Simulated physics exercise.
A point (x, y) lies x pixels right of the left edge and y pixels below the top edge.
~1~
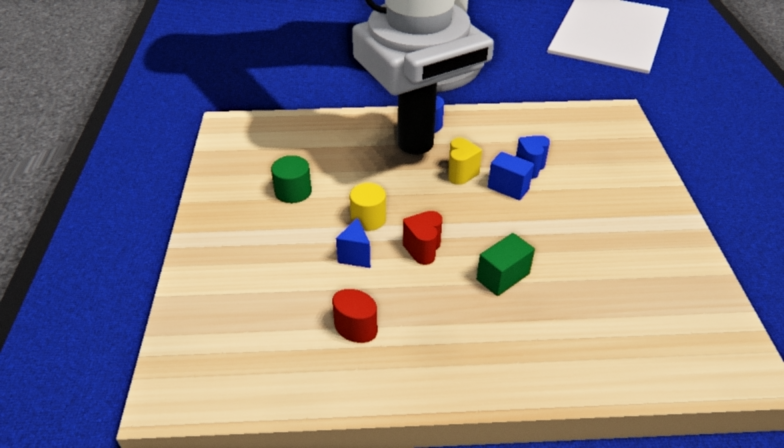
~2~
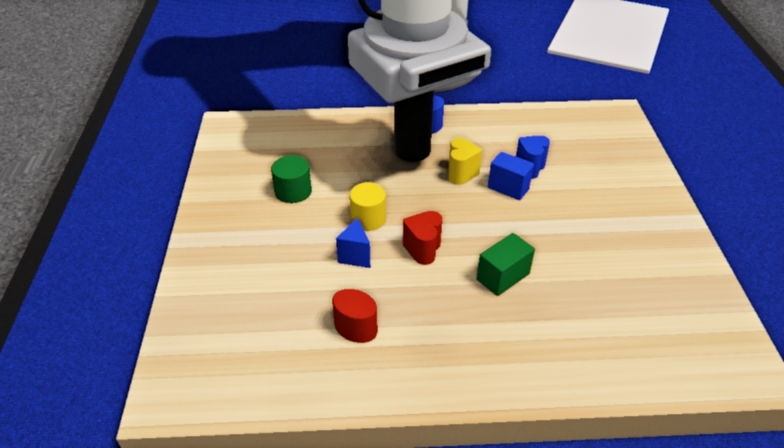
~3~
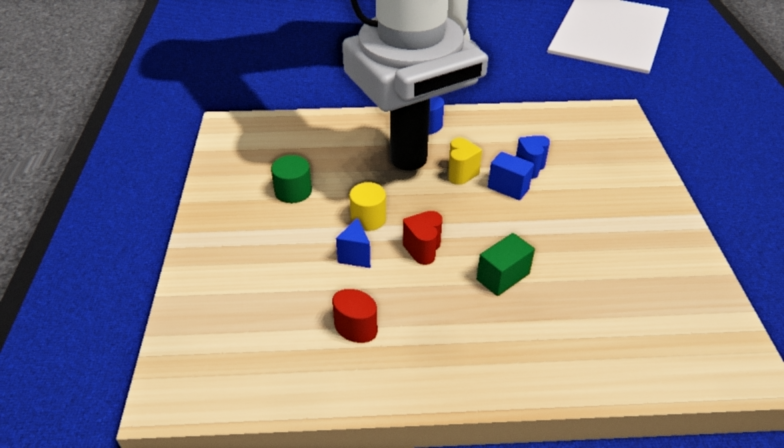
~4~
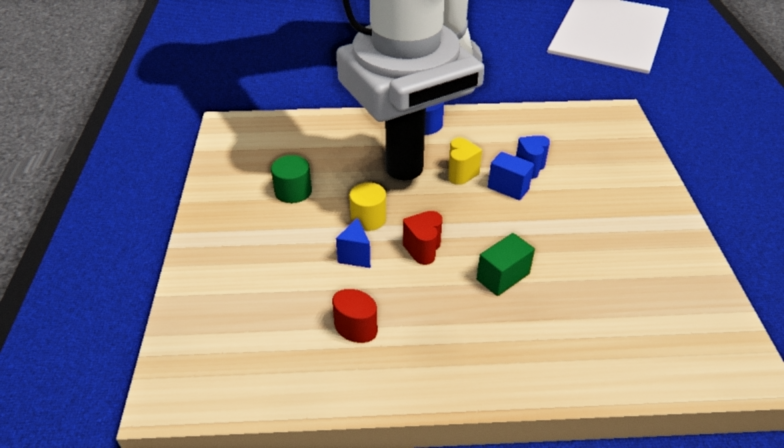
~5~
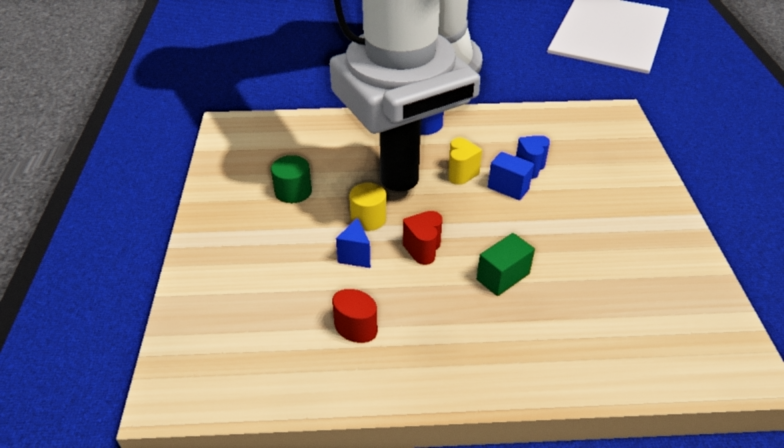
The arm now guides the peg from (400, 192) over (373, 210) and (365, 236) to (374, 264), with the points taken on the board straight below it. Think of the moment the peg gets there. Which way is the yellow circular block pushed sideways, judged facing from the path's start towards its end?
Slides right.
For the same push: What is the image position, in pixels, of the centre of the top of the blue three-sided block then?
At roughly (341, 260).
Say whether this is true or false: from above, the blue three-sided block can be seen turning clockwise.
It is false.
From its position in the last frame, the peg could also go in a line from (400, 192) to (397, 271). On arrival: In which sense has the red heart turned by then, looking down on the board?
The block spins anticlockwise.
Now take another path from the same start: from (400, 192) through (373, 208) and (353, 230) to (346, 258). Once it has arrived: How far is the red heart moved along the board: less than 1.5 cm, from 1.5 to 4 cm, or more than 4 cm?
It travels less than 1.5 cm.
On the path given first. One third of the way, peg (373, 198); blue three-sided block (354, 235); yellow circular block (352, 207).
Two thirds of the way, peg (364, 224); blue three-sided block (347, 250), turned 75° anticlockwise; yellow circular block (332, 230).
At the end, peg (373, 252); blue three-sided block (341, 260), turned 65° anticlockwise; yellow circular block (328, 235); red heart unmoved.
